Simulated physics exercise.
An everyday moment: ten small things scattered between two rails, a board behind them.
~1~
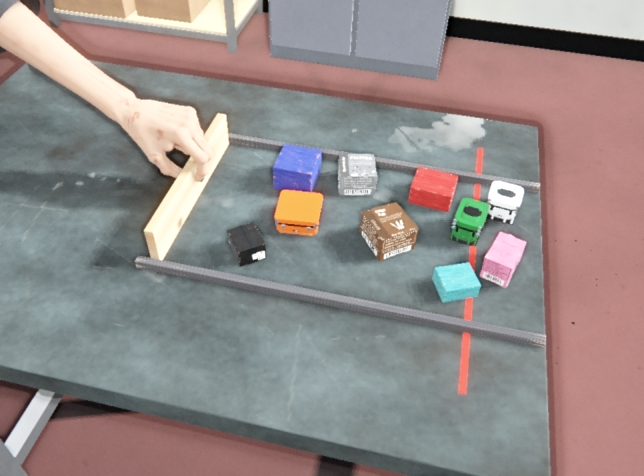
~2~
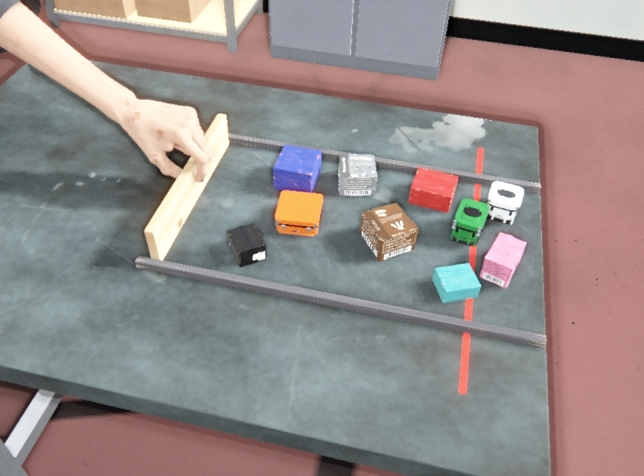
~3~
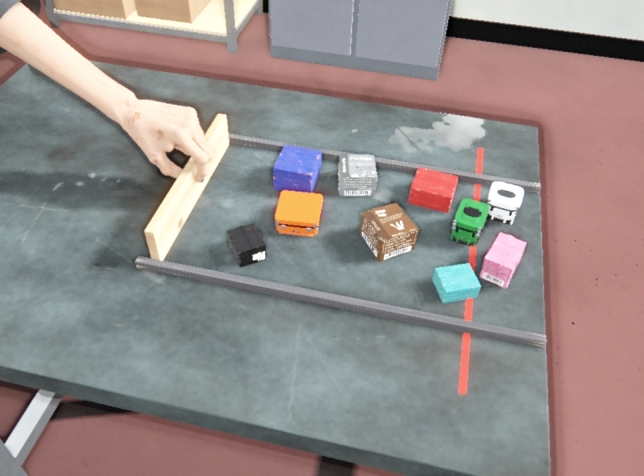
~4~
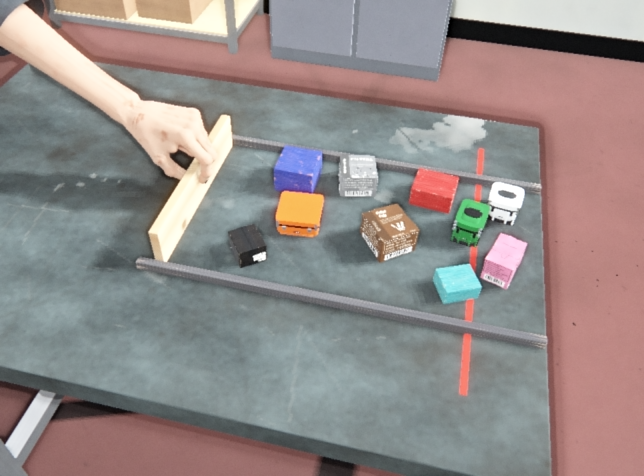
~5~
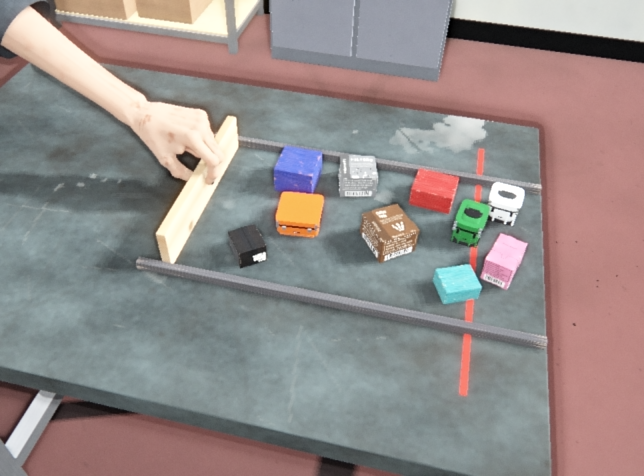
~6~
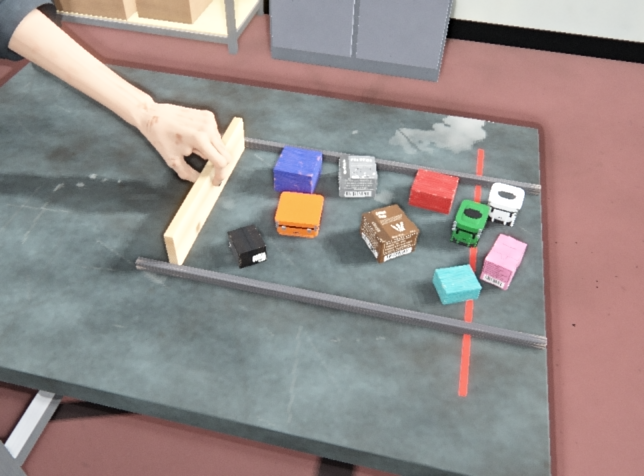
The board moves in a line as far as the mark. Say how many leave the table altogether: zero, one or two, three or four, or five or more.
The number that fall off is three or four.
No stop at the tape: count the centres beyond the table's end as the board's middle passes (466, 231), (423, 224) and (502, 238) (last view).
In that order 3, 1 and 7.
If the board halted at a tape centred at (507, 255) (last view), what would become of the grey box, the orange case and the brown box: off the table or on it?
The grey box drops off, the orange case is kept, the brown box drops off.
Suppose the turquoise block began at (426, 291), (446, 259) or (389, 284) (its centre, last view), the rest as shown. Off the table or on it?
In turn it remains up; stays on; remains up.
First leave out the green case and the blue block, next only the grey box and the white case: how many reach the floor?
First 2, then 1.
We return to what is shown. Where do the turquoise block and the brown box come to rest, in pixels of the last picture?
The turquoise block stops around (521, 301); the brown box around (542, 268).
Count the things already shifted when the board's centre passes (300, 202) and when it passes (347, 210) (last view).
At the one place 4, at the other 6.
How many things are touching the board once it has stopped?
In contact: 3.
Soon after, none off yet; pink box at rest near (503, 261); white case at rest near (504, 205); green case at rest near (470, 224).
After that, none off yet; pink box at rest near (504, 262); white case displaced about its own width near (534, 208); green case displaced a little near (483, 223).
In the end, the number that fall off is three or four; gone, red block, white case and pink box.
